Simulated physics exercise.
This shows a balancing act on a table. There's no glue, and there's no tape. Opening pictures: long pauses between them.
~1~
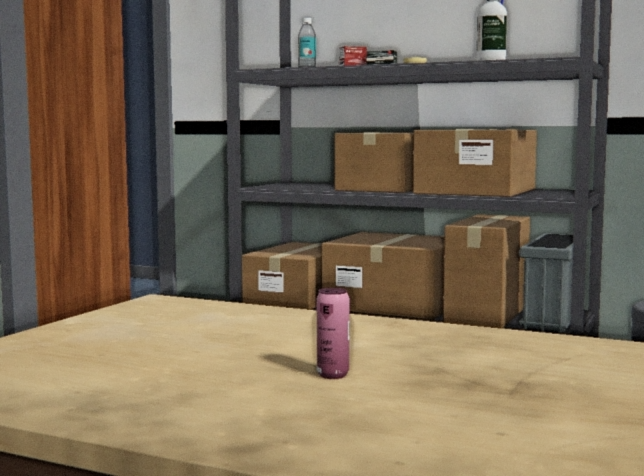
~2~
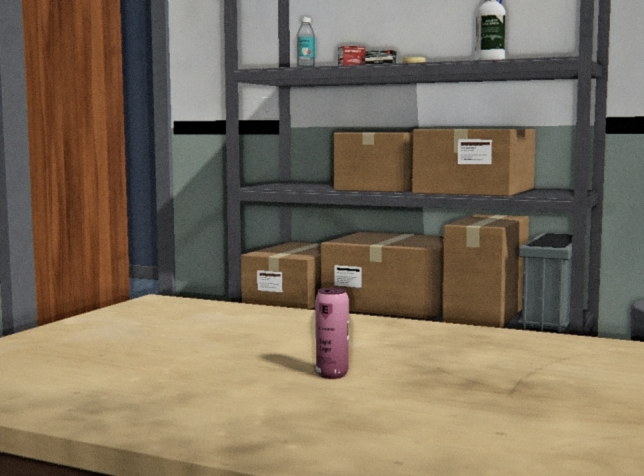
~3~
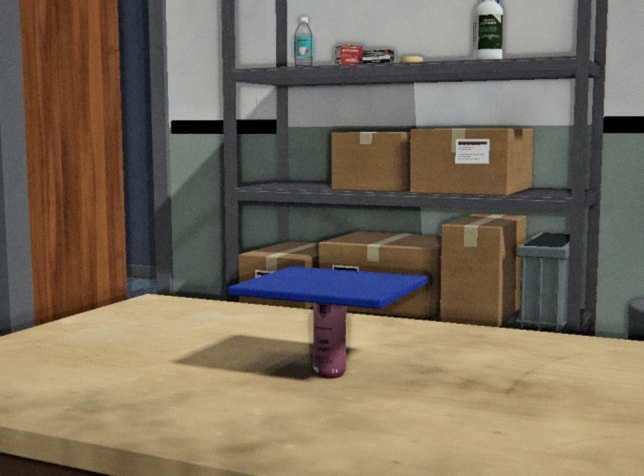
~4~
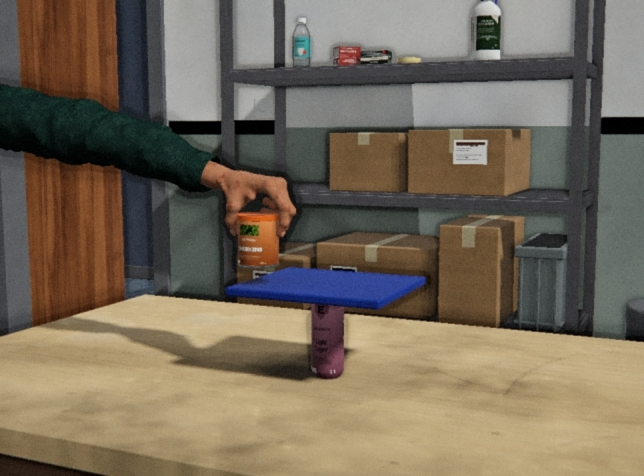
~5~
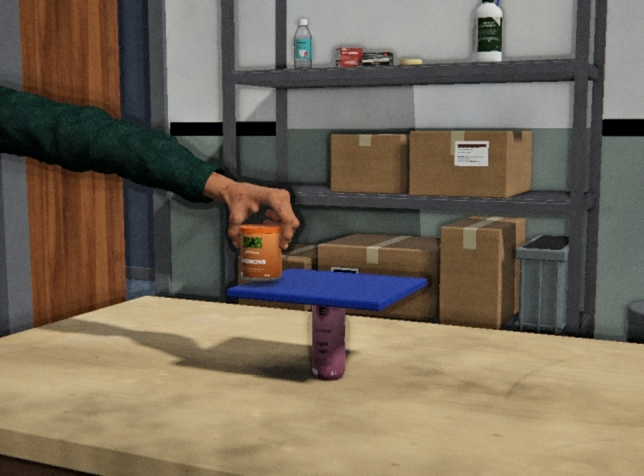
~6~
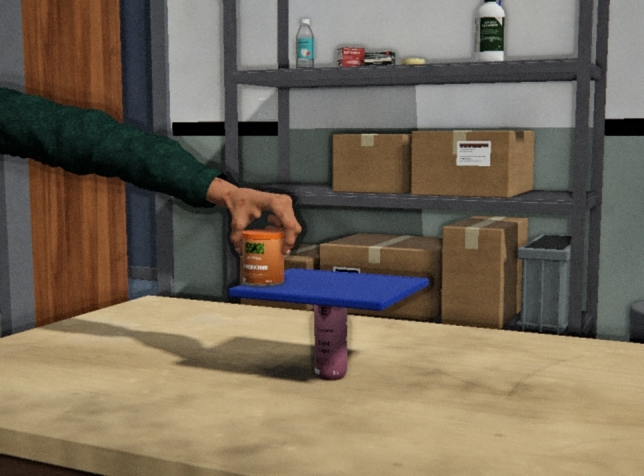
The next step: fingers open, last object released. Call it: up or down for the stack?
Down - it falls.
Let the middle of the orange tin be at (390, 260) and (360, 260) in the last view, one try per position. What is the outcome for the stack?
In case one it tumbles, while in case two it stays upright.
Then, 0.80 s after the last picture, orange tin and blue lid now fallen.
Then, 1.10 s after the last picture, pink can on its side.
By the end, fallen, orange tin, pink can and blue lid. The stack comes apart.
